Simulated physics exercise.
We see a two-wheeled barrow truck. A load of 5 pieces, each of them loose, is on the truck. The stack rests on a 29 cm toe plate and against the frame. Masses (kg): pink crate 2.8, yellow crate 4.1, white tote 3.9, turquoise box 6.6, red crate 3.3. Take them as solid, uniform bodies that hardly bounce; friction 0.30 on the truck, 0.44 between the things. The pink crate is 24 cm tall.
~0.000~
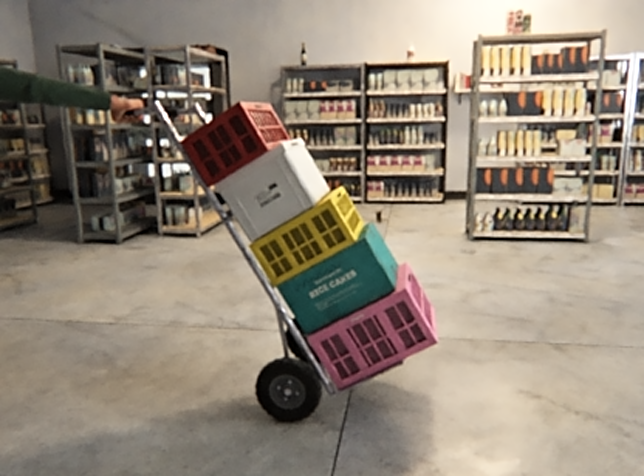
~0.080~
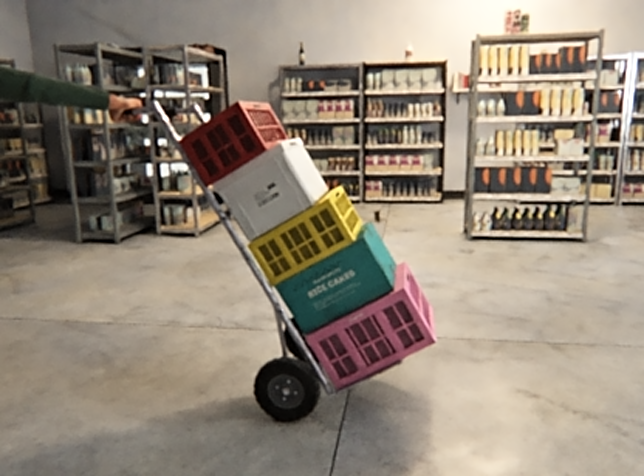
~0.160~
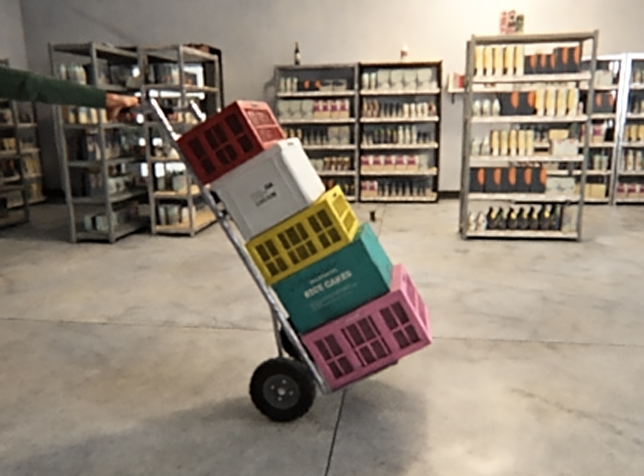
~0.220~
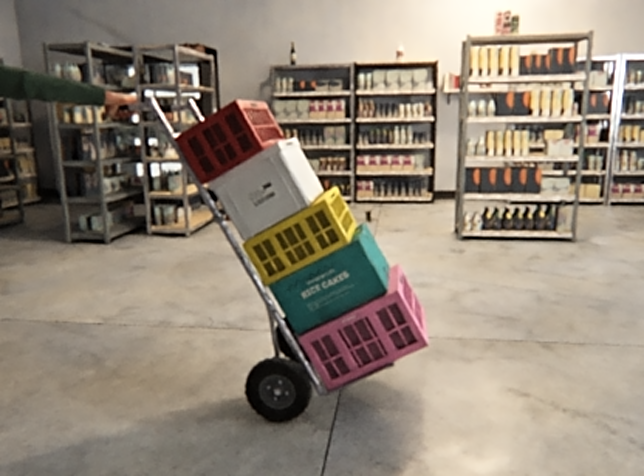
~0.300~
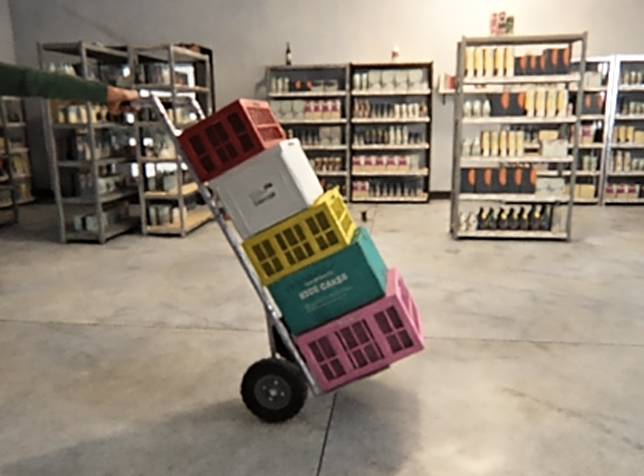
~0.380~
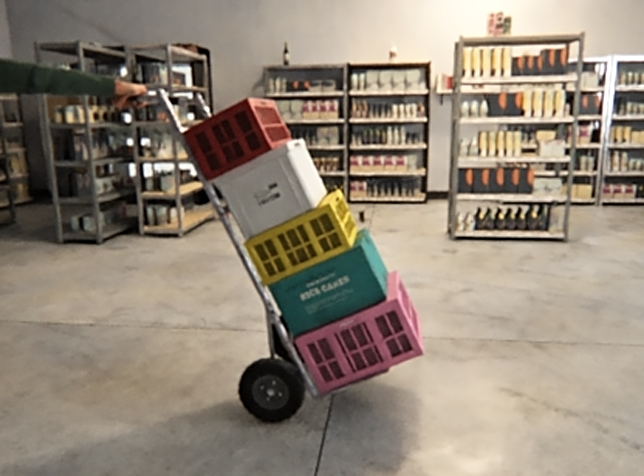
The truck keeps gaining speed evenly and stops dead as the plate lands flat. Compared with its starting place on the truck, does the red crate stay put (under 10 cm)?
The red crate keeps its place.
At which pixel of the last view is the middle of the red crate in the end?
At about (359, 145).
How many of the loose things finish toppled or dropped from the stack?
That comes to 0.
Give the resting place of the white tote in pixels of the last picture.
Near (364, 204).
Around 0.98 s, truck upright; red crate tipped 4° against what carries it near (367, 142); white tote tipped 4° against what carries it; yellow crate tipped 4° against what carries it.
Around 1.58 s, truck upright; red crate shifted 7 cm near (365, 145); white tote shifted 4 cm; yellow crate shifted 2 cm.
Finally (2.8 s), all 5 still in place (within 10 cm). In the last view, red crate near (359, 145).
